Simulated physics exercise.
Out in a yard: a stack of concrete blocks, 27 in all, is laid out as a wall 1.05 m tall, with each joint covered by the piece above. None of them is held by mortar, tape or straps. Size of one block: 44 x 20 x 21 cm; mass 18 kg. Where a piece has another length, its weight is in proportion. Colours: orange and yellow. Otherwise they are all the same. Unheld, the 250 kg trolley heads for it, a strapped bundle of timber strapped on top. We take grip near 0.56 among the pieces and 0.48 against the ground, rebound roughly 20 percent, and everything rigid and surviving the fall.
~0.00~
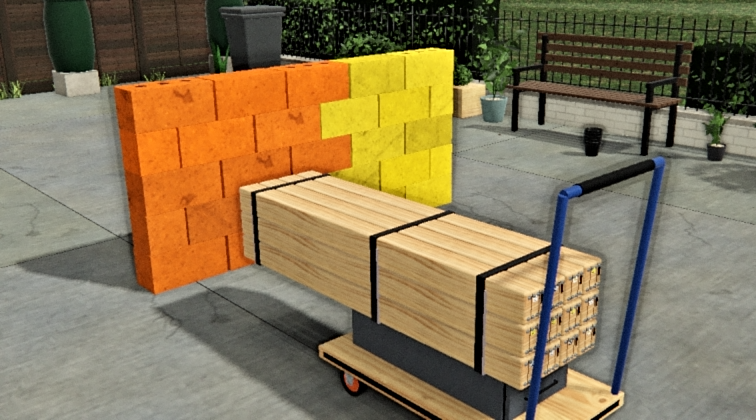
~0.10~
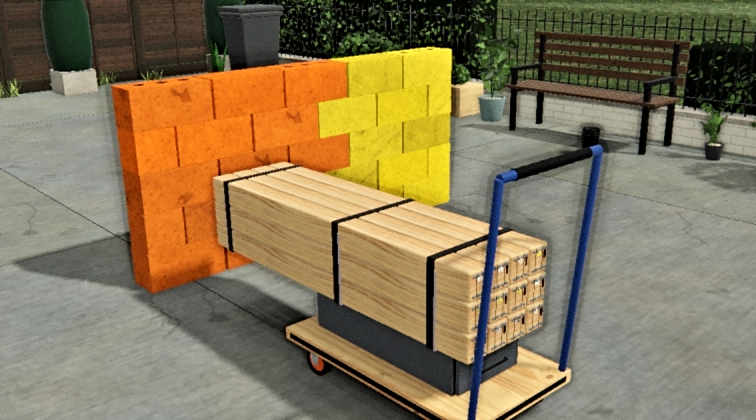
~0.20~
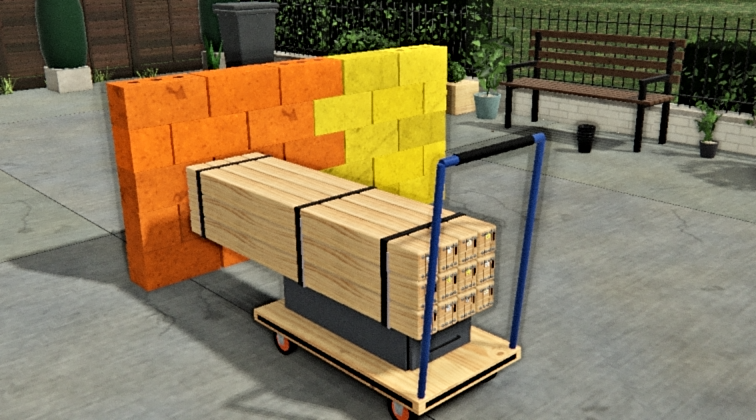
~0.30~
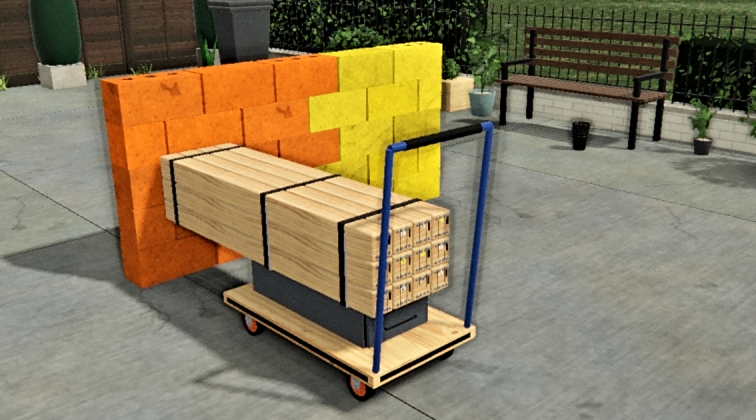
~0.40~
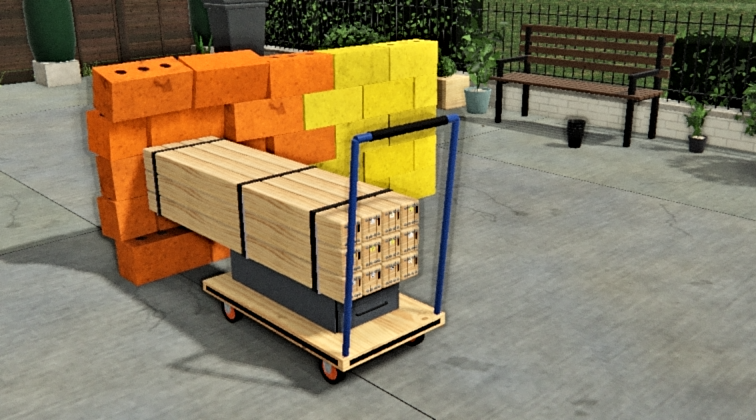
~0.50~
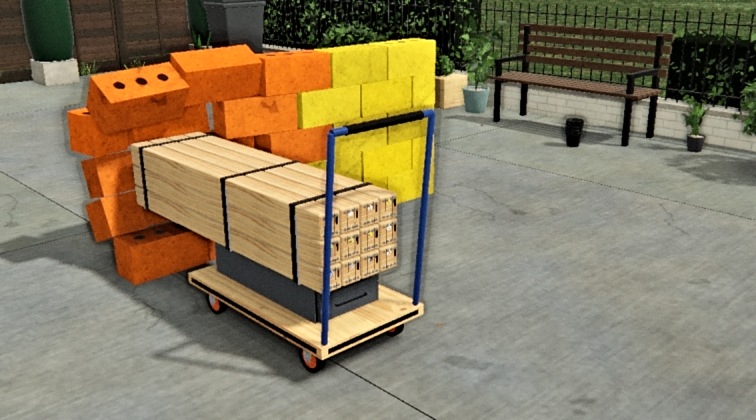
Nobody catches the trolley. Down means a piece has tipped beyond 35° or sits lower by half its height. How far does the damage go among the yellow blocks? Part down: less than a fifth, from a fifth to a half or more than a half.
It adds up to below one fifth.
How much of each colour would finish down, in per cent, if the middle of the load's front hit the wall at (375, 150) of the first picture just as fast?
In that case orange 30, yellow 80 per cent.
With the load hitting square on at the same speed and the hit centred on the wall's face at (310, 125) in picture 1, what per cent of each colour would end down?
Orange 50, yellow 20 per cent.
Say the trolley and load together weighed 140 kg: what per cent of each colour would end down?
Orange 70, yellow 0 %.
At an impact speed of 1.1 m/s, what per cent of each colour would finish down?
The orange would finish 70 in a hundred down, the yellow 0 in a hundred.
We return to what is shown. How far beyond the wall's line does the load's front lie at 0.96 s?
At that moment, around 65 cm past it.
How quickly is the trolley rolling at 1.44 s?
Roughly 0.2 m/s.
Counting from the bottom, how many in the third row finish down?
2.
After 0.64 s, load 36 cm past the wall's line, still rolling; none of the 12 yellow blocks down (5 of 27 in all colours); top yellow block unmoved; top orange block 59° from how it stood, 12 cm lower.
After 0.96 s, load 65 cm past the wall's line, still rolling; none of the 12 yellow blocks down (8 of 27 in all colours); top yellow block unmoved; top orange block on its side.
After 1.44 s, load 86 cm past the wall's line, still rolling; none of the 12 yellow blocks down (10 of 27 in all colours); top yellow block unmoved; top orange block on its side.
In the end (2.4 s), load 89 cm past the wall's line, stopped; none of the 12 yellow blocks down (10 of 27 in all colours); top yellow block unmoved; top orange block on its side. That is 0 per cent. From the last view, middles, top yellow block near (351, 66), top orange block near (81, 113).
